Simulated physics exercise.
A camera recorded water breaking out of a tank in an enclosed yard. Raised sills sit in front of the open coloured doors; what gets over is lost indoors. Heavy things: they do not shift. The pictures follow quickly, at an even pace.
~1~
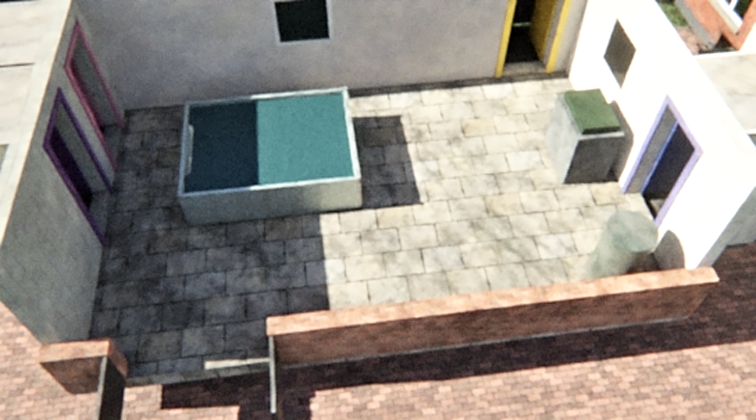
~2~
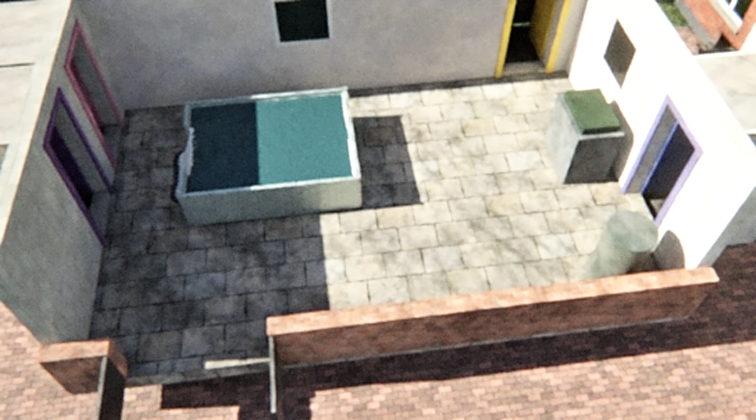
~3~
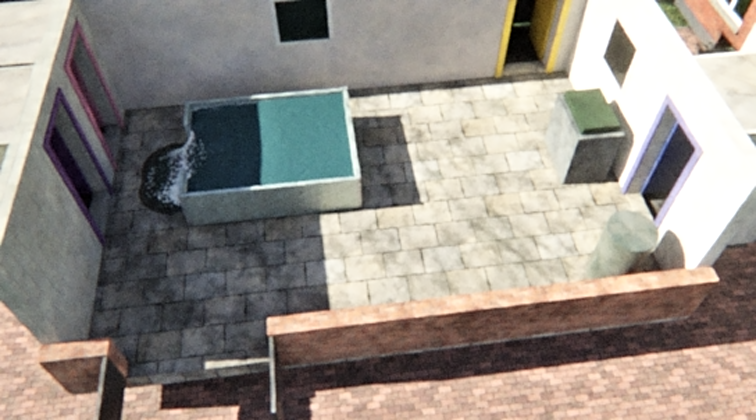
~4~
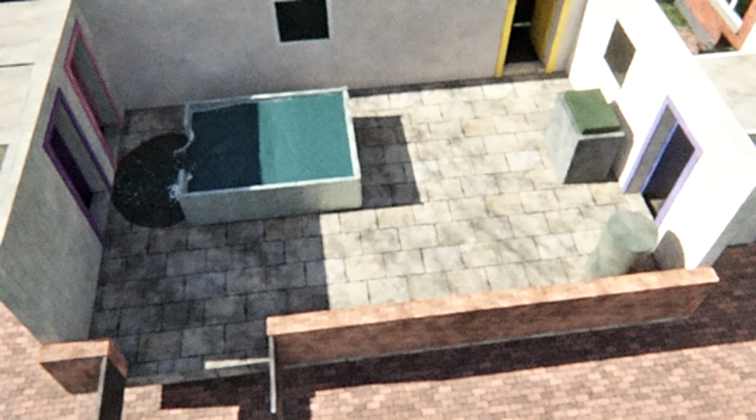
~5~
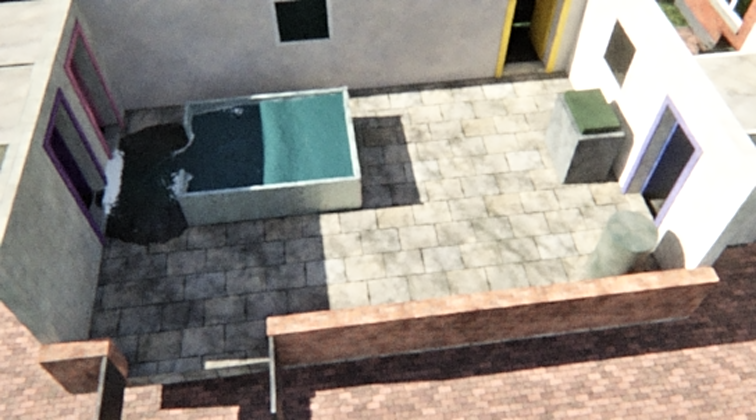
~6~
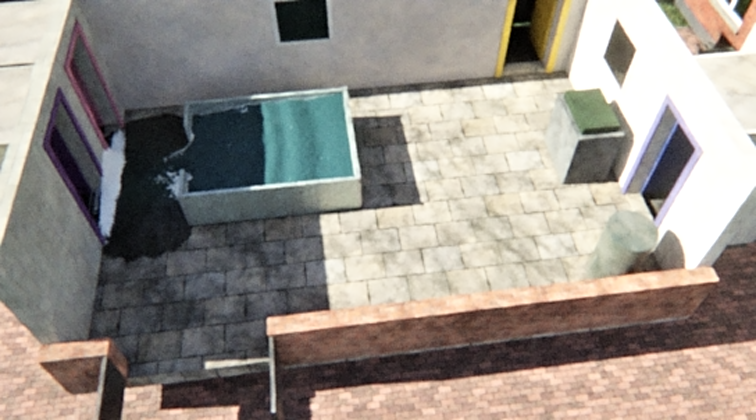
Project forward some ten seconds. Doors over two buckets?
In order: The pink door lets too much in there; the purple door lets too much in there; the blue door lets in little enough there; the yellow door lets in little enough there.
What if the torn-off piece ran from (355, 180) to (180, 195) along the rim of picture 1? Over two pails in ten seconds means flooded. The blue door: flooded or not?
Note on blue - it gets too much.
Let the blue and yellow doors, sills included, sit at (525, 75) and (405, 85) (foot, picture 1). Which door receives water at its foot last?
It would be the blue door, I think.
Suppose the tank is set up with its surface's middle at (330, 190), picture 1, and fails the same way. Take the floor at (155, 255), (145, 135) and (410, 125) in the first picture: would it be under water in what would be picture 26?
Readings in order: Flood; flood; no flood.
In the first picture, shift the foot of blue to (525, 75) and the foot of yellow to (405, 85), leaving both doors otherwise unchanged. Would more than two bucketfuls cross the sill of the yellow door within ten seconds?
My take is that the yellow door remains below.
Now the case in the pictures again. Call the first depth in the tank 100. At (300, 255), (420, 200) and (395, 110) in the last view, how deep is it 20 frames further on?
Going place by place: 0 %, 0 % and 4 %.
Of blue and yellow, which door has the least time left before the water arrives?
First in line is the yellow-painted one.
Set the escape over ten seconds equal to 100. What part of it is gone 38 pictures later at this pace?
Around 75 percent.
A moment on, water covers 15 % of the floor; the pink door over two buckets in, the purple door over two buckets in, the blue door not reached, the yellow door not reached.
Next, water covers 20 % of the floor; the pink door far over two buckets in, the purple door far over two buckets in, the blue door not reached, the yellow door not reached.
Then, water covers 35 % of the floor; the pink door far over two buckets in, the purple door far over two buckets in, the blue door not reached, the yellow door not reached.
Later, water covers 55 % of the floor; the pink door far over two buckets in, the purple door far over two buckets in, the blue door not reached, the yellow door wet at the sill, nothing in.
In the end, water covers 80 % of the floor; the pink door far over two buckets in, the purple door far over two buckets in, the blue door wet at the sill, nothing in, the yellow door wet at the sill, nothing in.
